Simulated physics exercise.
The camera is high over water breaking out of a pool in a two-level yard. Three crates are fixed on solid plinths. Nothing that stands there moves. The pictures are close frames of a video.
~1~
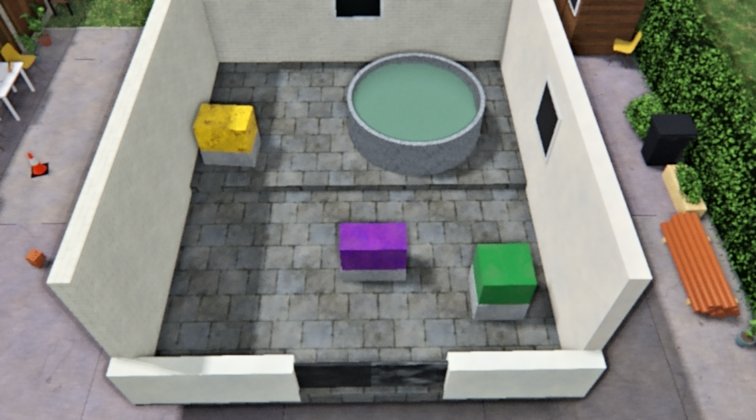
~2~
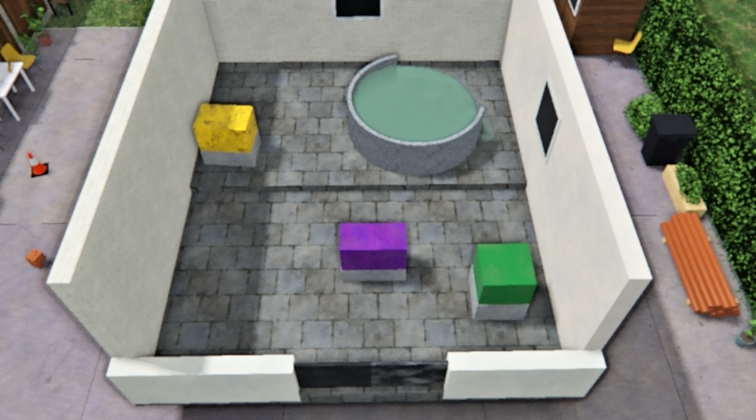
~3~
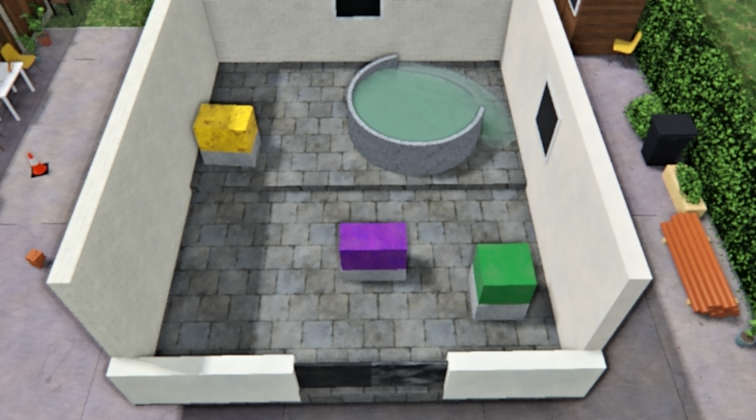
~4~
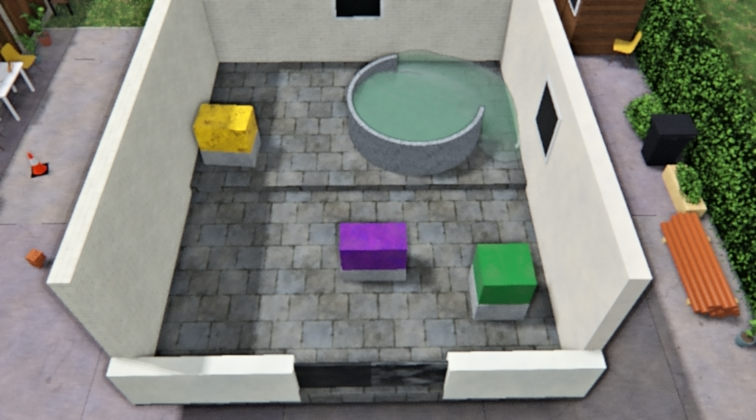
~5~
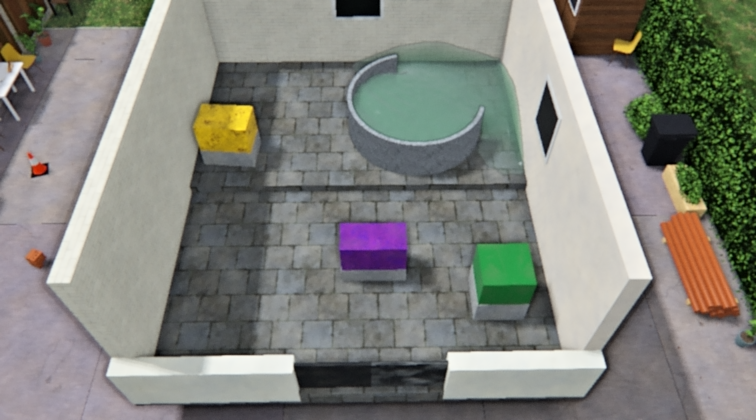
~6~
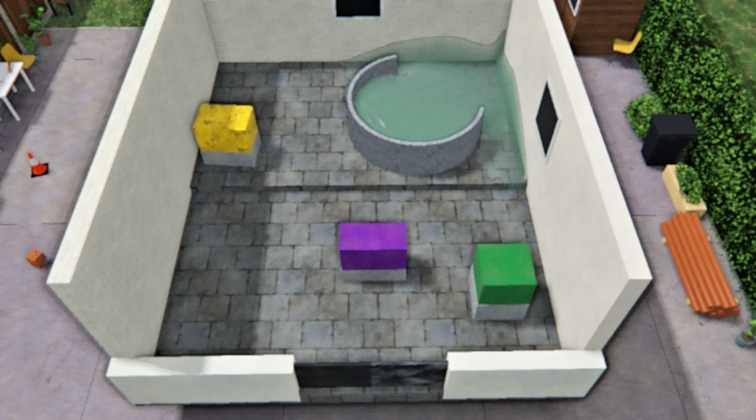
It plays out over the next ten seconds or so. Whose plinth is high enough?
The yellow crate keeps dry; the green crate keeps dry; the purple crate keeps dry.
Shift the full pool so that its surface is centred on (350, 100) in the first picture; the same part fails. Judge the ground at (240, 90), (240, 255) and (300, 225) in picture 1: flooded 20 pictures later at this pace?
In turn: Awash, no water, not flooded.
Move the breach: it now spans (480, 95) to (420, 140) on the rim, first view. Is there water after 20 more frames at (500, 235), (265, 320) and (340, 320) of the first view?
In turn: Flooded, under water, covered.
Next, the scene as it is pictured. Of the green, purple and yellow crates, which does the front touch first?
I say the crate marked green.
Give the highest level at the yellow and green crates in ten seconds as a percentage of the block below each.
Near 60 and 70 in a hundred.
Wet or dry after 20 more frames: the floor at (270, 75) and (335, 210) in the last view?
In turn: Under water, free of water.
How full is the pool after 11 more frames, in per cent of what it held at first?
Near 38 in a hundred.
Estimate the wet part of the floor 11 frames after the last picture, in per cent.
Some 40 per cent.
A moment on, water covers 25 % of the floor; the yellow crate not reached, the green crate not reached, the purple crate not reached.
Next, water covers 40 % of the floor; the yellow crate not reached, the green crate water round its plinth, the purple crate not reached.
Then, water covers 55 % of the floor; the yellow crate water round its plinth, the green crate water round its plinth, the purple crate water round its plinth.
Later, water covers 85 % of the floor; the yellow crate water round its plinth, the green crate water round its plinth, the purple crate water round its plinth.
In the end, water covers 95 % of the floor; the yellow crate stayed above the water, the green crate stayed above the water, the purple crate stayed above the water.
